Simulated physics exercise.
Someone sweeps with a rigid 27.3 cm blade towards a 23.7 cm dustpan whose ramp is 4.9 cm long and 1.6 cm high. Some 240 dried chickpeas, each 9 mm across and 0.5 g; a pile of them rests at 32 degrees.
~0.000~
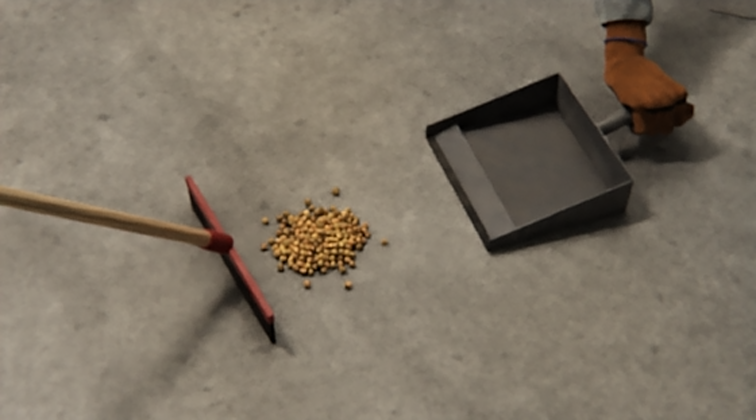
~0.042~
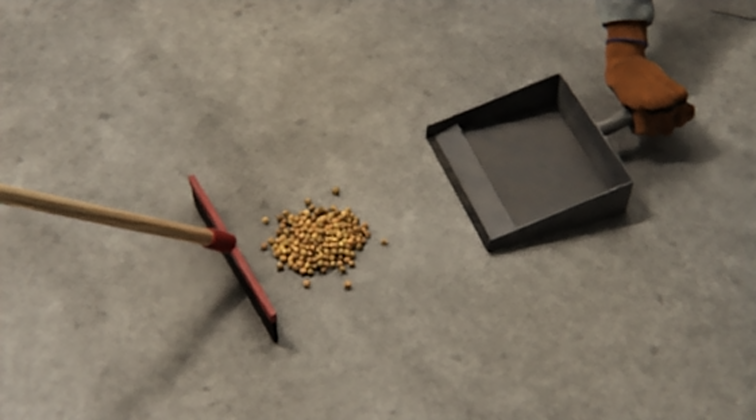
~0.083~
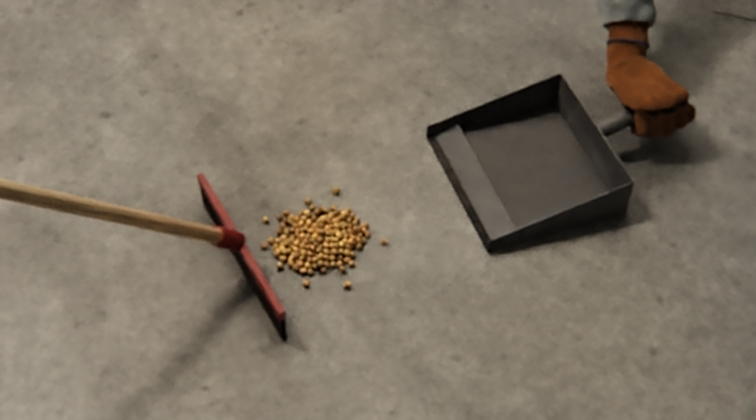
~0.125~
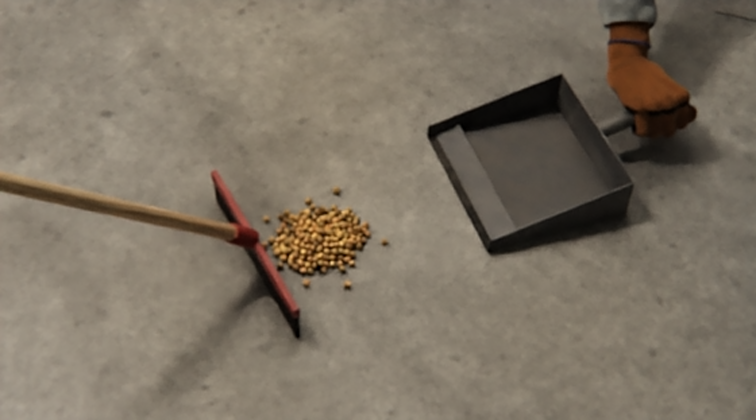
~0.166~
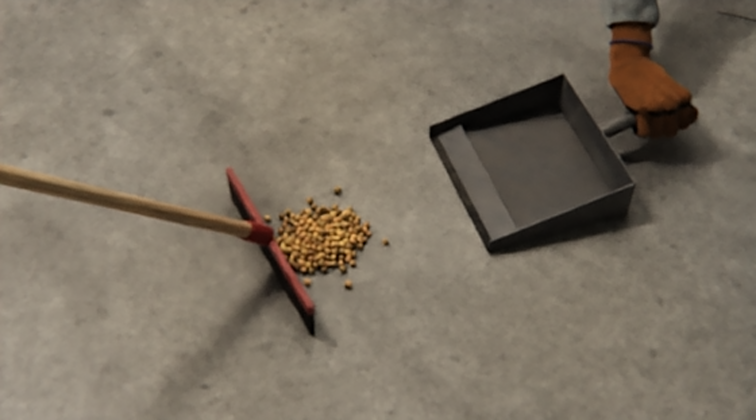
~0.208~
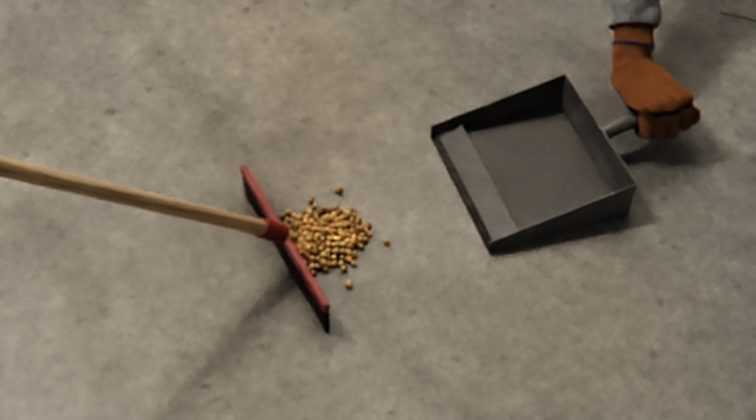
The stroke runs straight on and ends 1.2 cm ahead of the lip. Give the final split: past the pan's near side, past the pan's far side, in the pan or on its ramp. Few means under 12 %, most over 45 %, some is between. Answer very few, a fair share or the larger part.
Near side very few, far side very few, pan a fair share.
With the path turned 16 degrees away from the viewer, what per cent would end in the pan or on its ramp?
Then about 40 per cent.
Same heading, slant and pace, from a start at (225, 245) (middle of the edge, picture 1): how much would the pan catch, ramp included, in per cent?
About 30 per cent.
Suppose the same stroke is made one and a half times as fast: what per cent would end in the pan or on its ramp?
Then about 30 per cent.
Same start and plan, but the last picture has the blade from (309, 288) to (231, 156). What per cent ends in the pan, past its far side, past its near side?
Pan 35, far 20, near 0.
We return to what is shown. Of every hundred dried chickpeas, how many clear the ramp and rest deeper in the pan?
Roughly 0 per cent.
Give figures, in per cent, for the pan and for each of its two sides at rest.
Near side 5, far side 0, pan 25.
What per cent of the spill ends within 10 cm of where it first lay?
About 0 per cent.
Then, at 0.47 s, middle of the blade 16 cm from the lip; 0 % over the lip, far side 0 %, near side 0 %.
Then, at 0.64 s, middle of the blade 8 cm from the lip; 0 % over the lip, far side 0 %, near side 5 %.
After 0.94 s, middle of the blade 3 cm from the lip; 25 % over the lip, far side 0 %, near side 5 %.
In the end, at 1.3 s, near side 5 %, far side 0 %, pan 25 %, in front of the lip or behind the blade 70 %.
